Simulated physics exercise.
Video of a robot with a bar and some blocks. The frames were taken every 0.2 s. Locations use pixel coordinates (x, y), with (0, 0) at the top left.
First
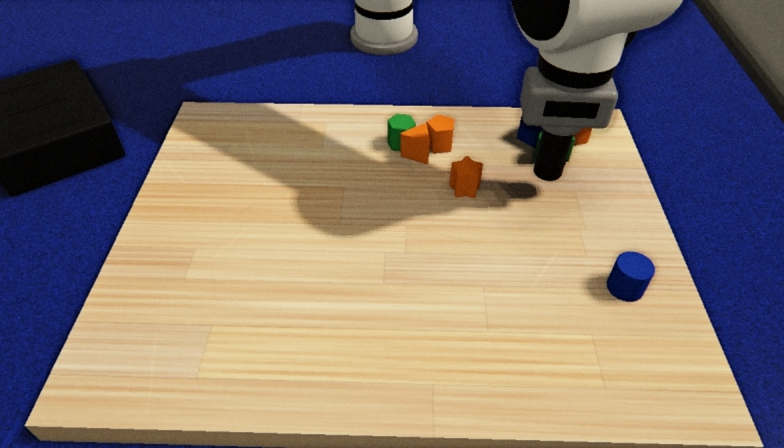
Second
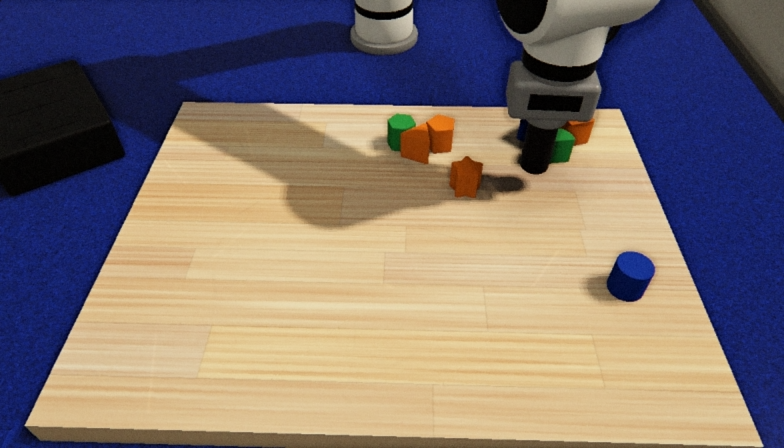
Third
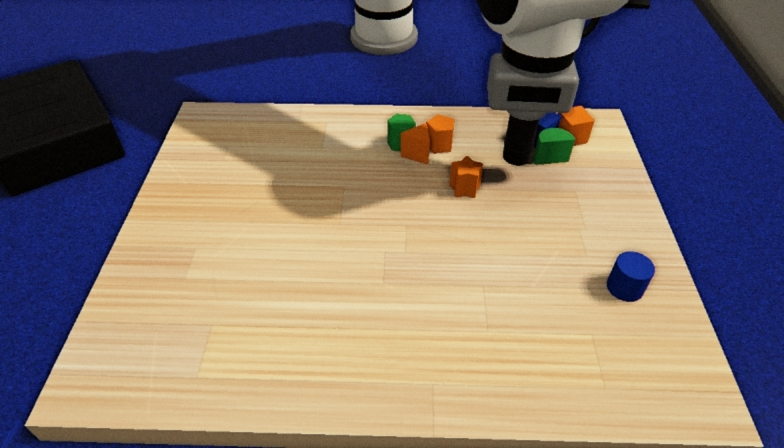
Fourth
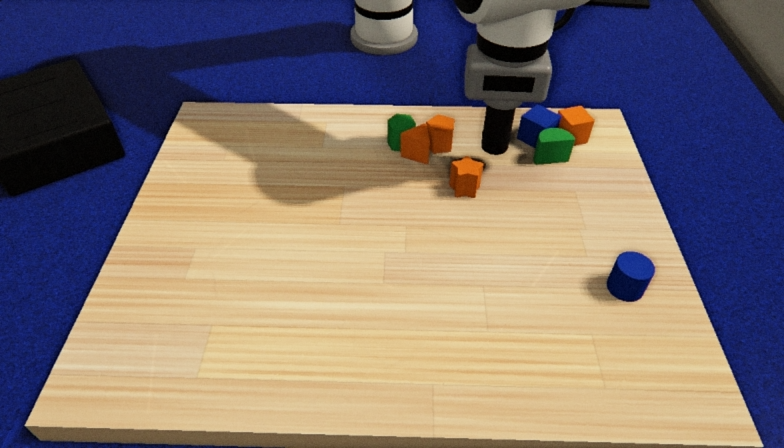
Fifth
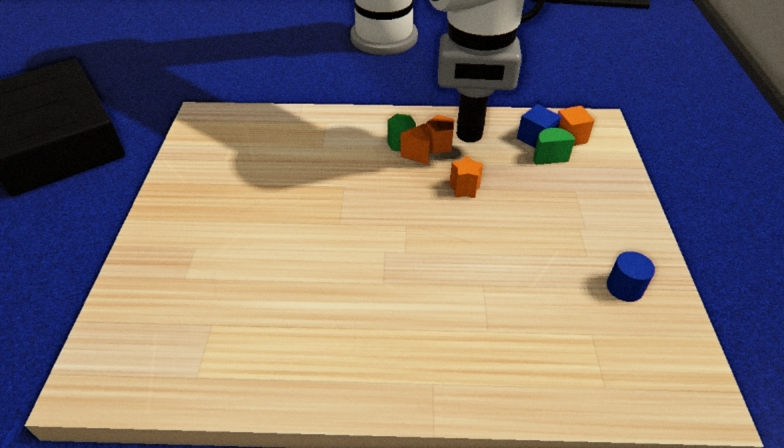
On a wooden board, a robot arm moves its black bar left past several still blocks.
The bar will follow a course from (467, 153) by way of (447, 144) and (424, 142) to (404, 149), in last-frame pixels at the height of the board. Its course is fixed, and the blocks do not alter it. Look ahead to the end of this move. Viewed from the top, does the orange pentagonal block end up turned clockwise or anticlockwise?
Looking from above, the answer is clockwise.
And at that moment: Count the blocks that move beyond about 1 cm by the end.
Count: Three or more.
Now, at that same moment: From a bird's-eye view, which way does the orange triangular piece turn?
It turns counter-clockwise.
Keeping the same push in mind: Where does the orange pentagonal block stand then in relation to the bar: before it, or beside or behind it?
I predict the bar has moved past it.
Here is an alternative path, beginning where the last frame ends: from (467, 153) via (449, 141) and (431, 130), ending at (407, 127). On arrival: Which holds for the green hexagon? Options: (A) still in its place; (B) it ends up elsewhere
Answer: B.
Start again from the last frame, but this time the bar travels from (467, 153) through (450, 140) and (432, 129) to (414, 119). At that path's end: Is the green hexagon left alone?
The answer is no.
The first path, step by step. Halfway along, bar (436, 124); green hexagon (387, 119), turned 20° anticlockwise; orange triangular piece (409, 132), turned 45° anticlockwise; orange pentagonal block (411, 114).
At the end, bar (405, 132); green hexagon (369, 118), turned 70° anticlockwise; orange triangular piece (397, 140), turned 75° anticlockwise; orange pentagonal block (395, 111), turned 45° clockwise; orange star still.
